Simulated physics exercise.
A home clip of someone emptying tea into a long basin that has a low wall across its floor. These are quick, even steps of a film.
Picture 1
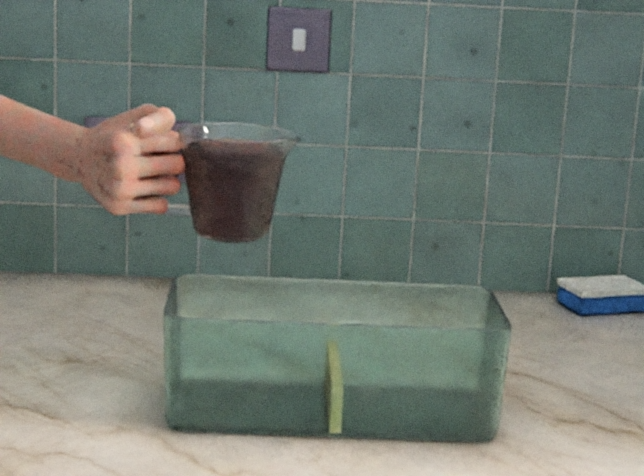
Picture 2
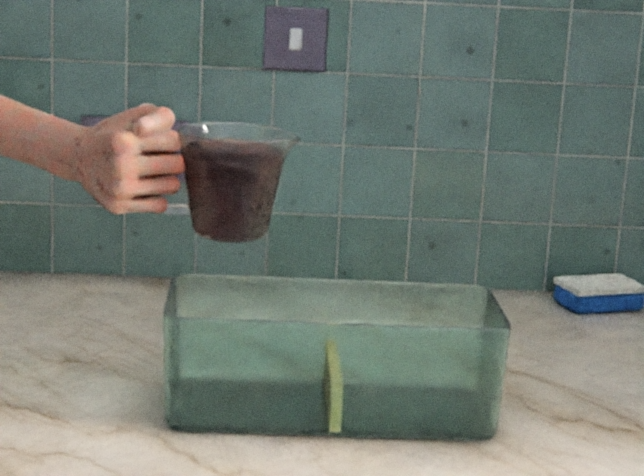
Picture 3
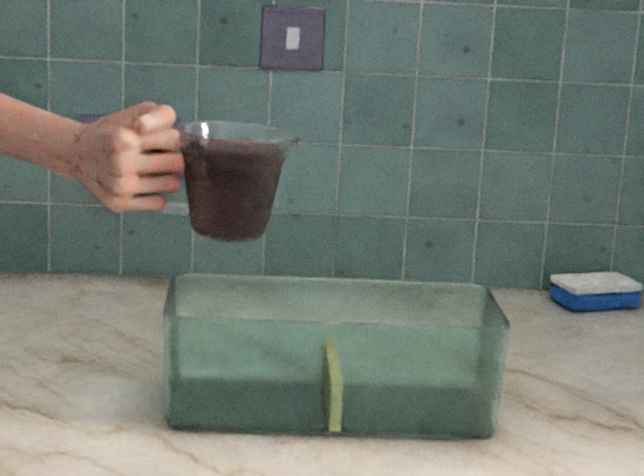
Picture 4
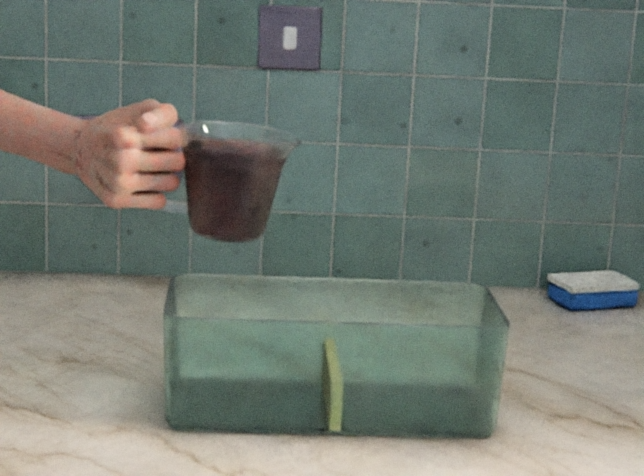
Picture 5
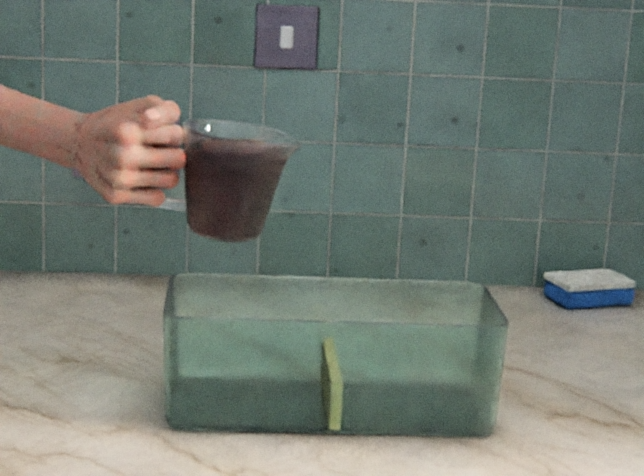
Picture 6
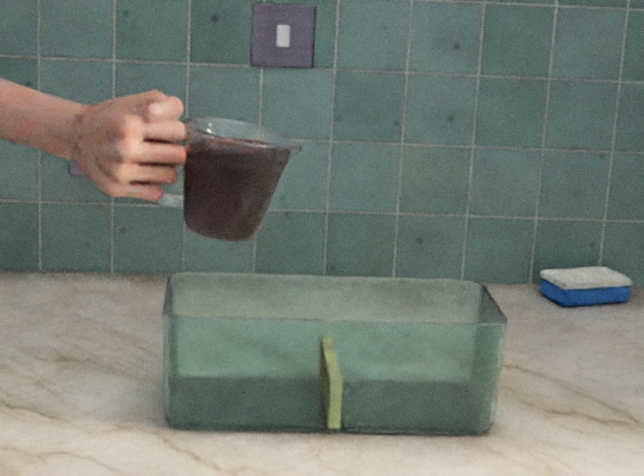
We see a hand holding a clear cup of dark tea above a long glass basin with a low yellowish wall across its floor. The cup starts upright, then leans slightly to the right as the view drifts a little.
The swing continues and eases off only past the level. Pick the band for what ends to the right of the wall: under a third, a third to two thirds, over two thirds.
It comes to more than two thirds.
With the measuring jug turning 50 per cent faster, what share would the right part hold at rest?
Close to 80 per cent.
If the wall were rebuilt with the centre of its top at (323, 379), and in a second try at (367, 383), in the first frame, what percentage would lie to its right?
About 90 and 35 per cent.
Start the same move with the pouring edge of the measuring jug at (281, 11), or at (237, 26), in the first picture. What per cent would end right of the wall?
About 85 and 10 per cent.
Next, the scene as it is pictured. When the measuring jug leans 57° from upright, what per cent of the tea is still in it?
Roughly 75 in a hundred.
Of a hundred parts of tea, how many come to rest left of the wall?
Near 20 %.
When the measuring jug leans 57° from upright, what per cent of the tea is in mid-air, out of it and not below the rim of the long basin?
Close to 15 per cent.
A moment on, the measuring jug is tipped part way and 77 per cent is still to pour, 1 is left of the wall and 6 right of it.
Next, the measuring jug is tipped on its side and 24 per cent is still to pour, 3 is left of the wall and 58 right of it.
Then the measuring jug is tipped on its side and 1 per cent is still to pour, 17 is left of the wall and 81 right of it.
Later the measuring jug is tipped on its side and 0 per cent is still to pour, 19 is left of the wall and 81 right of it.
In the end 19 per cent lies left of the wall, 81 right of it and 1 outside.
